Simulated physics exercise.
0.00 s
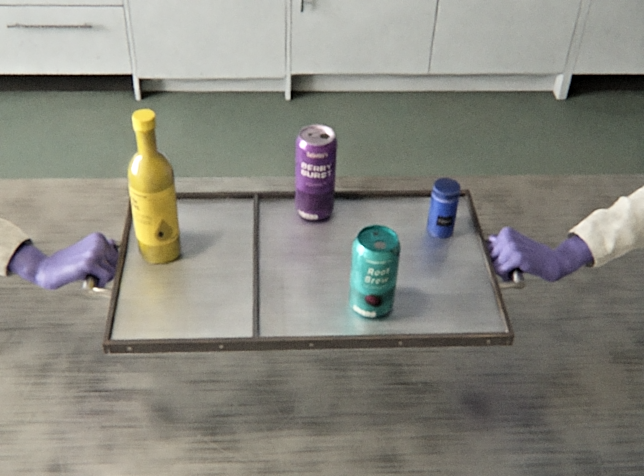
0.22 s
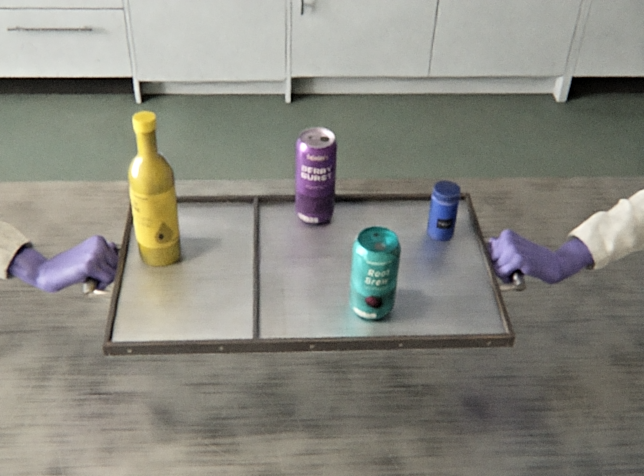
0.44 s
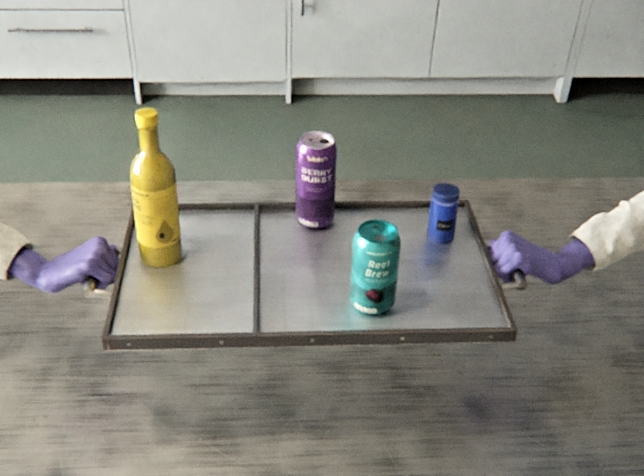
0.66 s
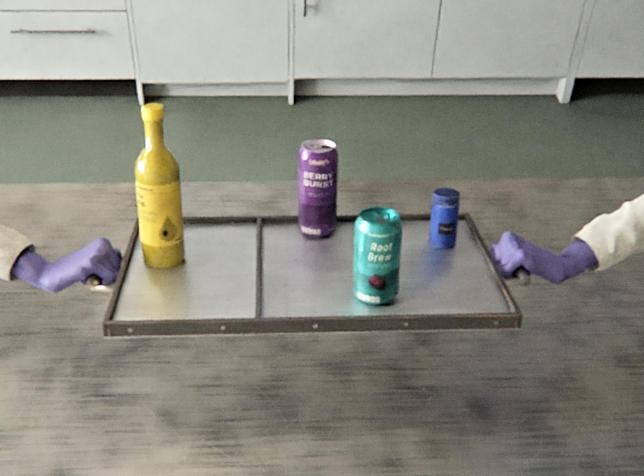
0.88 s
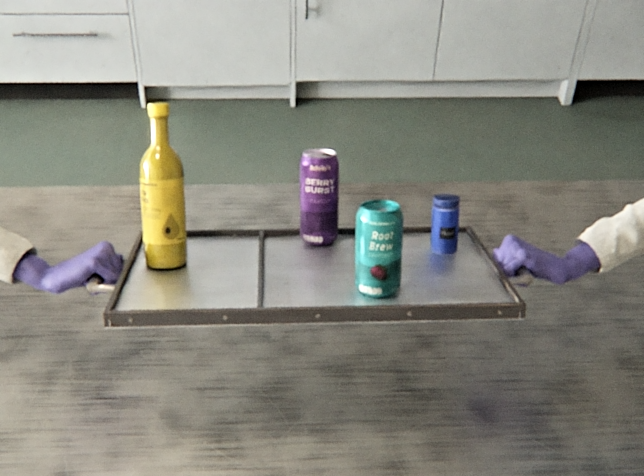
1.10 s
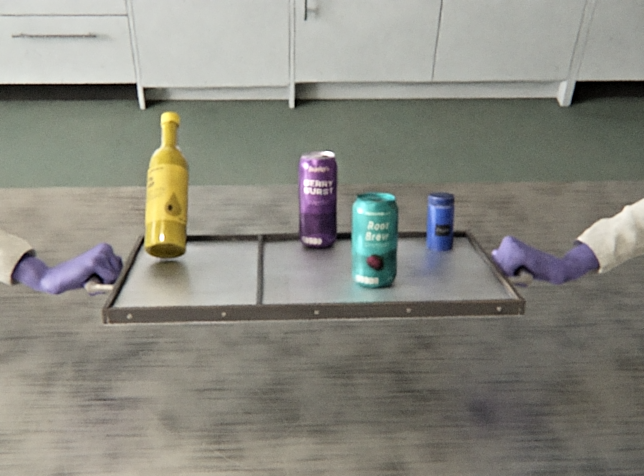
In a room with white cabinets and a green floor strip, seen from a fixed, slightly raised viewpoint, two purple-gloved hands grip a framed tray above a grey surface. A yellow bottle stands left of the crossbar, a purple can behind a turquoise can to its right, and a small blue container far right. The hands gradually tilt the tray far edge down, and the bottle leans slightly while the others shift a little.
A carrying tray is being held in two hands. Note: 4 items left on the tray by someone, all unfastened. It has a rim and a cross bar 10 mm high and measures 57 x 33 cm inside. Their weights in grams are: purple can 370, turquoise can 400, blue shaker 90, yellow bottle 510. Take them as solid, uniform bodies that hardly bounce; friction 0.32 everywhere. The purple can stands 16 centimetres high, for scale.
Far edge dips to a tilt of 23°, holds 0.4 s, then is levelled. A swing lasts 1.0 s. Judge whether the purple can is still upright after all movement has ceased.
Oh, it holds steady.
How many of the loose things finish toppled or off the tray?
Total count: 3.
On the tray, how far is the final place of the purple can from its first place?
0 cm.
After 1.40 s, tray at 23°, far edge down; blue shaker and yellow bottle now off the tray; turquoise can slid 16 cm.
After 1.70 s, tray at 21°, far edge down; turquoise can now off the tray.
After 2.00 s, tray at 12°, far edge down.
At rest (3.0 s), off the tray and tipped over, turquoise can, blue shaker and yellow bottle; the last one in place, give or take 5 cm. In the last view, purple can near (320, 181).
